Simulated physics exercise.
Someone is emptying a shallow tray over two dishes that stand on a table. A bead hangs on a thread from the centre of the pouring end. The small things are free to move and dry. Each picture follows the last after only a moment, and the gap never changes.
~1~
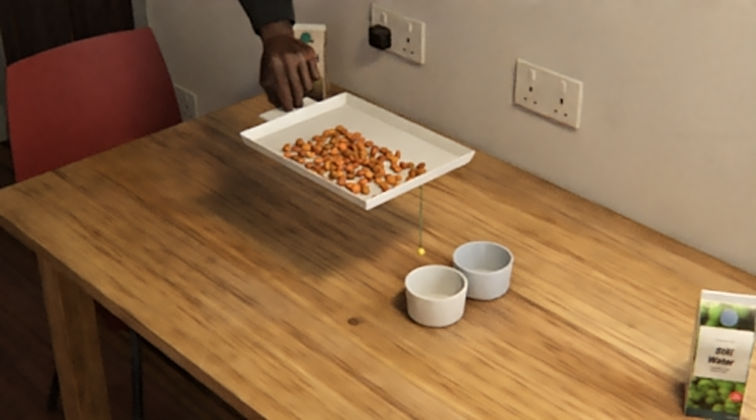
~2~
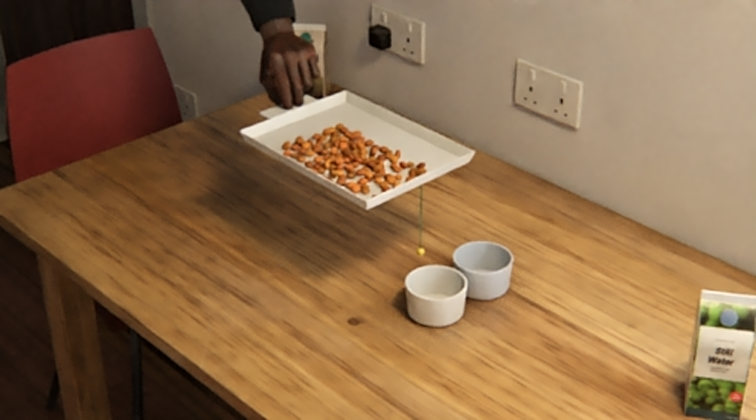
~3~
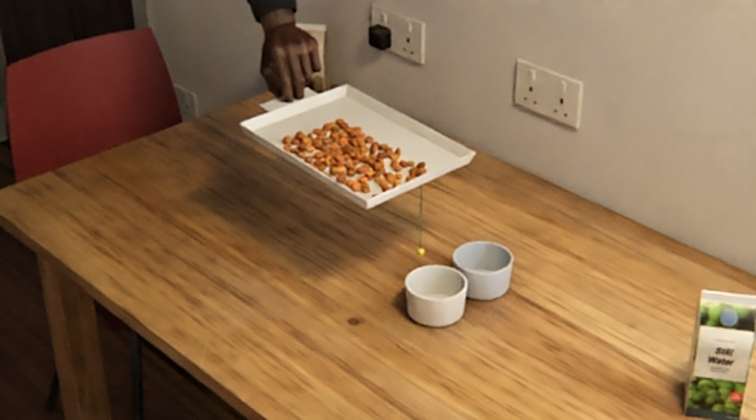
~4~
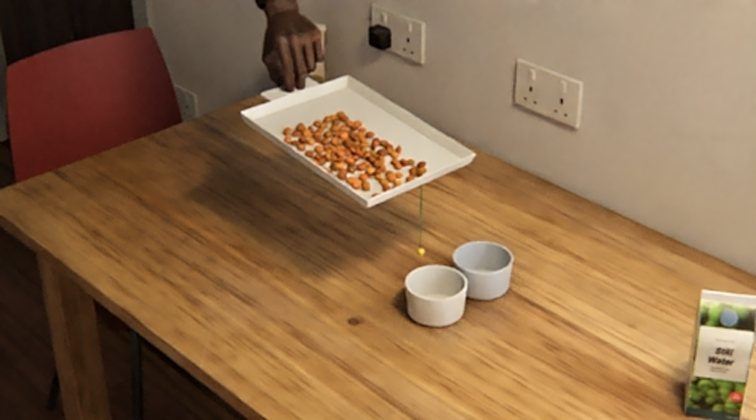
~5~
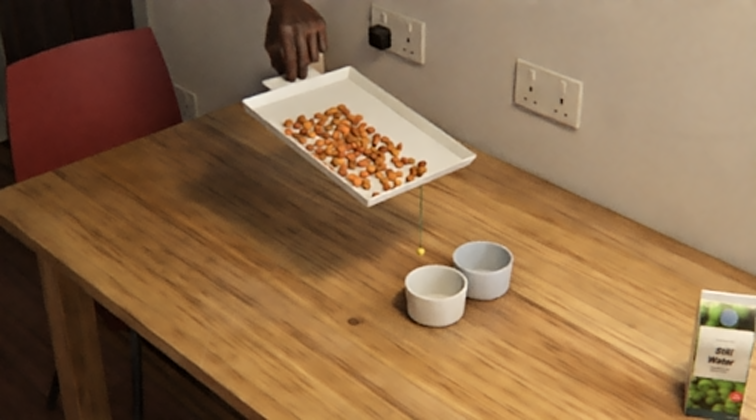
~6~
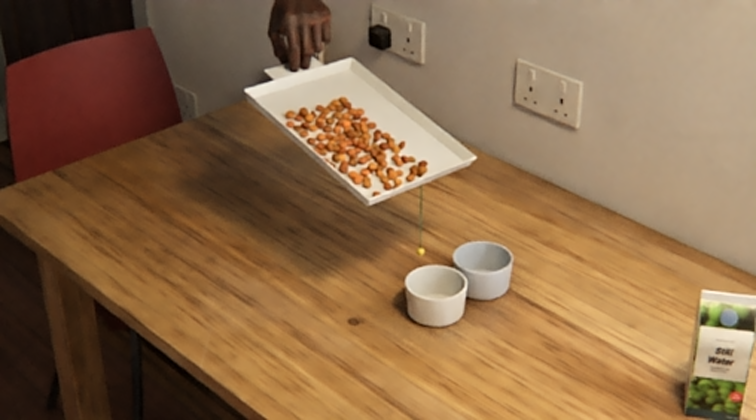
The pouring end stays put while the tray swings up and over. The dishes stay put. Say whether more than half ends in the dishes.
I expect the dishes to end up with the bulk of the load.
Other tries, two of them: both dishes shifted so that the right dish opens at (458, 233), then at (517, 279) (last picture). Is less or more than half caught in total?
Taking the places in turn, it's shy of half and then shy of half.
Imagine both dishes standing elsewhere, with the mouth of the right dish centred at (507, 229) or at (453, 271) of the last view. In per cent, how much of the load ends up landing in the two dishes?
50% for the first placement, 60% for the second.
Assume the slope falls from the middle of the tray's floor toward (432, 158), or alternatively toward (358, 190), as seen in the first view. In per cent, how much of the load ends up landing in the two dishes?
Respectively 10 % and 0 %.
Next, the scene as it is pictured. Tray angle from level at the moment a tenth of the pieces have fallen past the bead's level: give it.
Around 80 degrees of turn.
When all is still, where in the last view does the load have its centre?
(470, 285).
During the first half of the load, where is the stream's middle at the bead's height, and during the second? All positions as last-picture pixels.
Initially about (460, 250); subsequently about (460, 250).
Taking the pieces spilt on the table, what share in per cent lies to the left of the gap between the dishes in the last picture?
About 60 %.
Shortly afterwards, tray tipped steeply; all but a few on the tray; only a few in the air.
Next, tray tipped right over; near a third on the tray; a little in the left dish; a little in the right dish; a little outside both; near a third in the air.
Some moments later, tray tipped past a quarter turn; near a third in the left dish; near half in the right dish; near a quarter outside both.
In the end, tray tipped past a quarter turn; near a third in the left dish; near half in the right dish; near a quarter outside both.
